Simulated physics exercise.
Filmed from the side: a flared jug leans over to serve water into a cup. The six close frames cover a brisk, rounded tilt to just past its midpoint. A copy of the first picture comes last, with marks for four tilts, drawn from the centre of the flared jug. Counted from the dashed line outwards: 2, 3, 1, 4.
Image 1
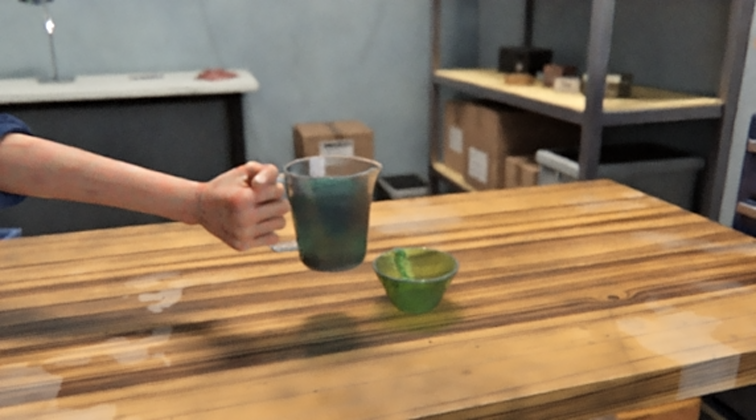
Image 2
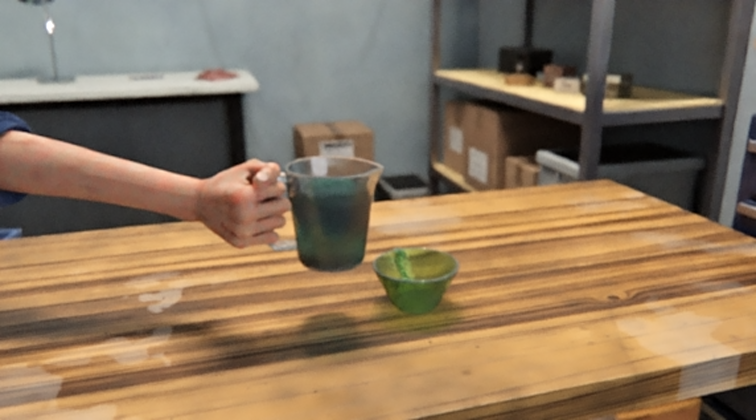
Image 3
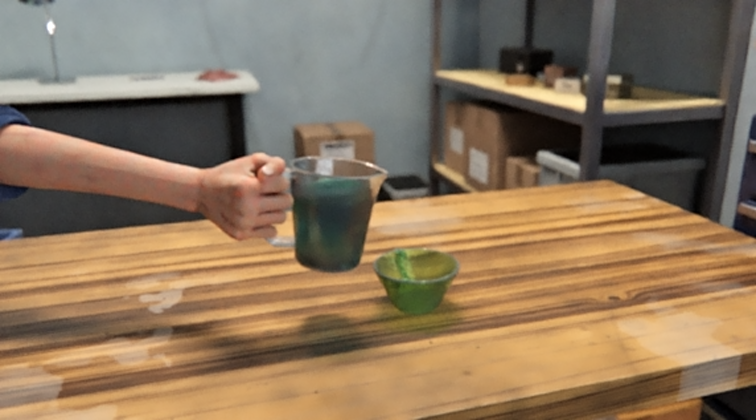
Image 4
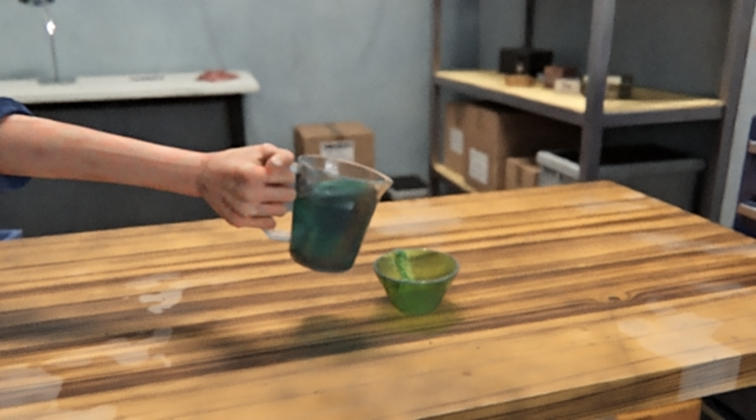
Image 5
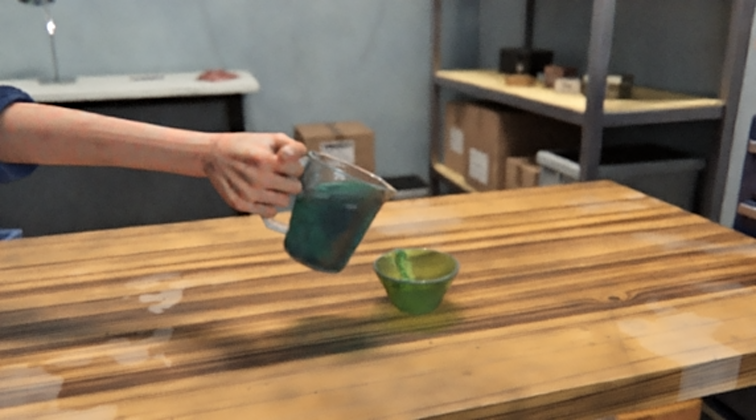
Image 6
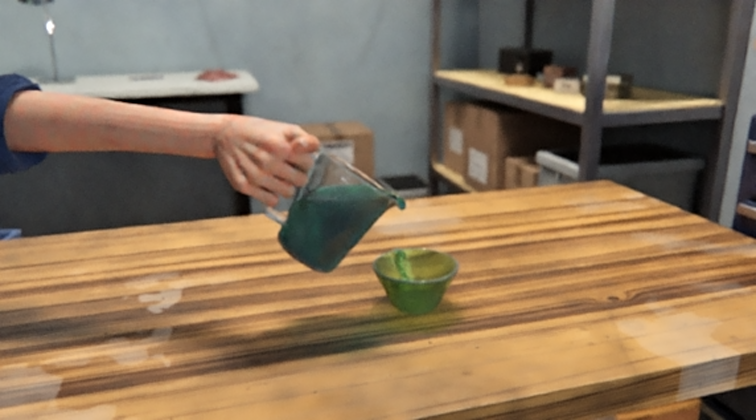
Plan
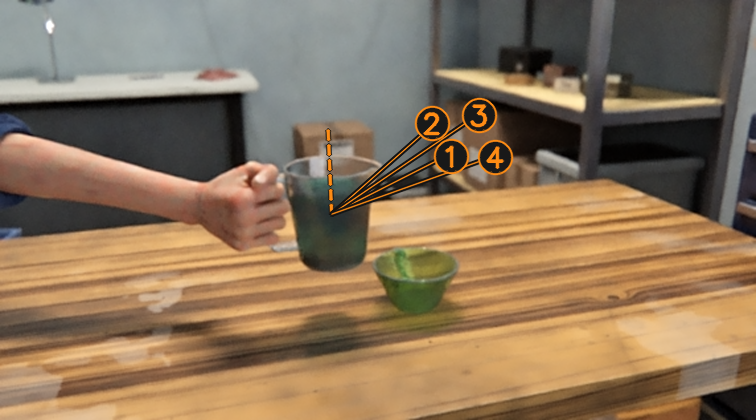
A hand tilts a clear jug of dark teal liquid rightward until liquid reaches over its lip.
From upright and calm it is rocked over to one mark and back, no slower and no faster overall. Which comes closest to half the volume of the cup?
It is 2.
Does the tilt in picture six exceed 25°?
Yes, it does.
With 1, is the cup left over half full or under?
Over.
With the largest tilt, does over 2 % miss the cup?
Yes.
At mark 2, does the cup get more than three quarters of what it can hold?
No, it does not.
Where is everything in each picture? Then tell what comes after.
Upright, lip at (380, 165); rim of the cup round (416, 263); nothing has left yet.
Upright, lip at (382, 167); nothing has left yet.
Tipped about 7°, lip at (386, 172); nothing has left yet.
Tipped about 16°, lip at (391, 180); nothing has left yet.
Tipped about 26°, lip at (395, 190); nothing has left yet.
Tipped about 37°, lip at (397, 202); water is over the lip, down to (397, 202).
On the marked copy, 1 at (435, 161); 2 at (420, 135); 3 at (464, 123); 4 at (478, 161).
With 1, the cup ends with about 78 % of what it can hold; 17 % of the water is spilt.
With 2, the cup ends with about 47 % of what it can hold; 4 % of the water is spilt.
With 3, the cup ends with about 62 % of what it can hold; 10 % of the water is spilt.
With 4, the cup ends with about 89 % of what it can hold; 26 % of the water is spilt.
